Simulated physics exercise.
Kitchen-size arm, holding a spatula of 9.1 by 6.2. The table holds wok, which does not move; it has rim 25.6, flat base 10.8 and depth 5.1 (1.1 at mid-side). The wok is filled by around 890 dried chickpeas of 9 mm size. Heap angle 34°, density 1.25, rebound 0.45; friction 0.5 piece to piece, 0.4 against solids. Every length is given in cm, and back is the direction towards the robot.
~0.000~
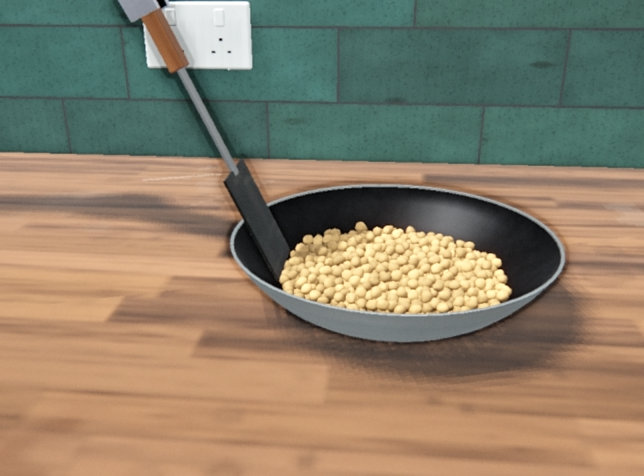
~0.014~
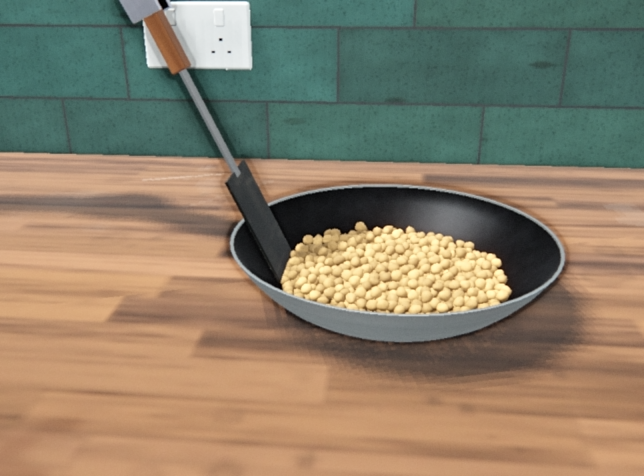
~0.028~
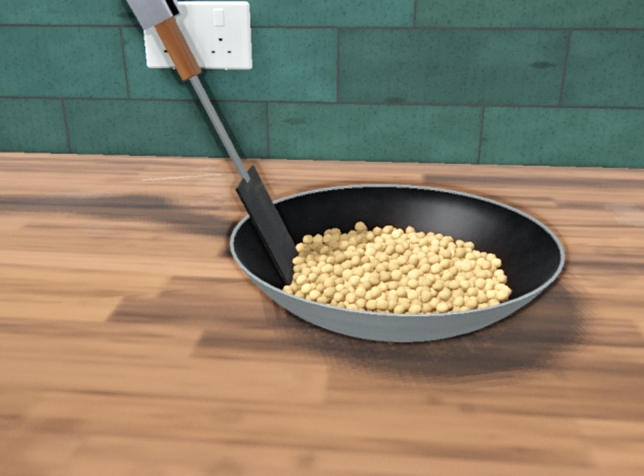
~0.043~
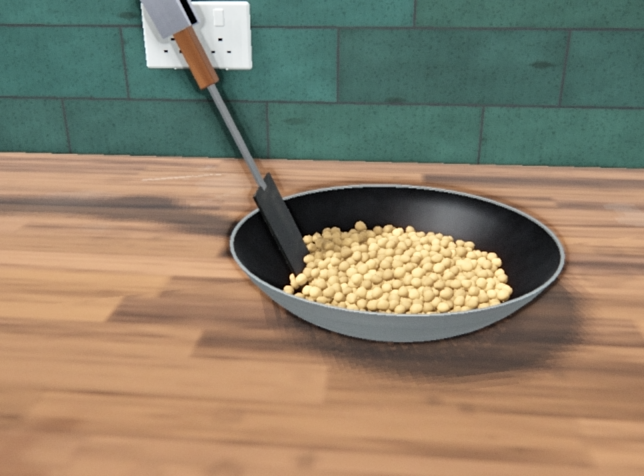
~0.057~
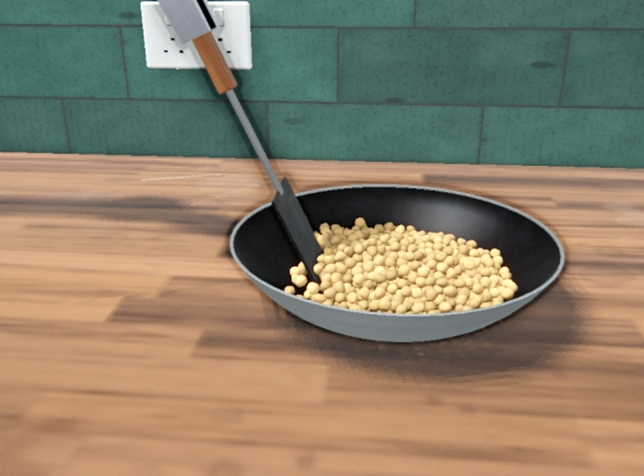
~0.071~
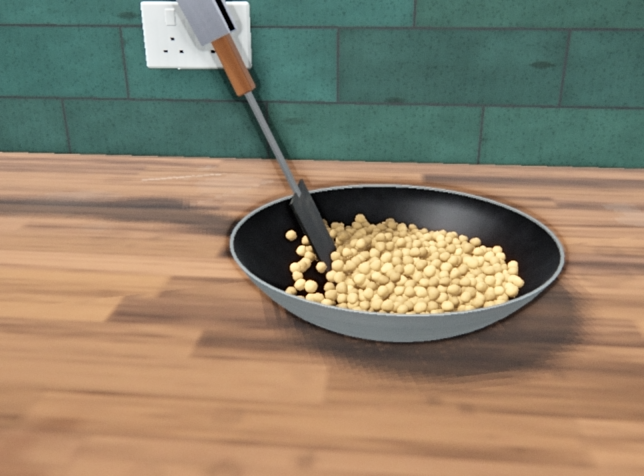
On a wooden counter by green tiles, a spatula rested at the left side of a dark wok of chickpeas, then slid right into the heap, and some chickpeas slipped around behind it.
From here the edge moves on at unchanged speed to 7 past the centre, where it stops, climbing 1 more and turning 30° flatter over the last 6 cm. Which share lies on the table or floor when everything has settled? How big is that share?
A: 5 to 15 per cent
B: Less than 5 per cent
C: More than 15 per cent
5 to 15 per cent (A).
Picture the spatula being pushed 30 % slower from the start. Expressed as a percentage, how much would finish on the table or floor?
I'd expect near 0 per cent.
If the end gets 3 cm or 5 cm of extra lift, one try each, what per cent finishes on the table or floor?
It comes to around 10 per cent on the first try and around 10 per cent on the second.
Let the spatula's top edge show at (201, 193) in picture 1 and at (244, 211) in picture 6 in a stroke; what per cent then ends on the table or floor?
Off the vessel, on the table or floor: Some 0 percent.
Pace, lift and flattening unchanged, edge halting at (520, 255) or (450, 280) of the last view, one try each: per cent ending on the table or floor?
Try 1: Approx. 30 %; try 2: Approx. 0 %.
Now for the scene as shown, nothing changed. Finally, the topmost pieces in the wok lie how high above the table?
It reaches around 6.0 cm.
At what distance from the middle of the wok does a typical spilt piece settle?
18 cm.
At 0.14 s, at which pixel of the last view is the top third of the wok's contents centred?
The middle sits at approx. (457, 258).
By 0.11 s, sloping 65°, highest piece 11 above the table; 892 in the wok, 1 on the blade or in flight.
By 0.14 s, sloping 54°, highest piece 16 above the table; 892 in the wok, 1 on the blade or in flight.
By 0.36 s, sloping 35°, highest piece 20 above the table; 831 in the wok, 55 on the table or floor, 7 on the blade or in flight.
By 1.41 s, sloping 35°, highest piece 6 above the table; 829 in the wok, 64 on the table or floor.
Final count, 829 in the wok, 64 on the table or floor. That is 7 % on the table or floor.
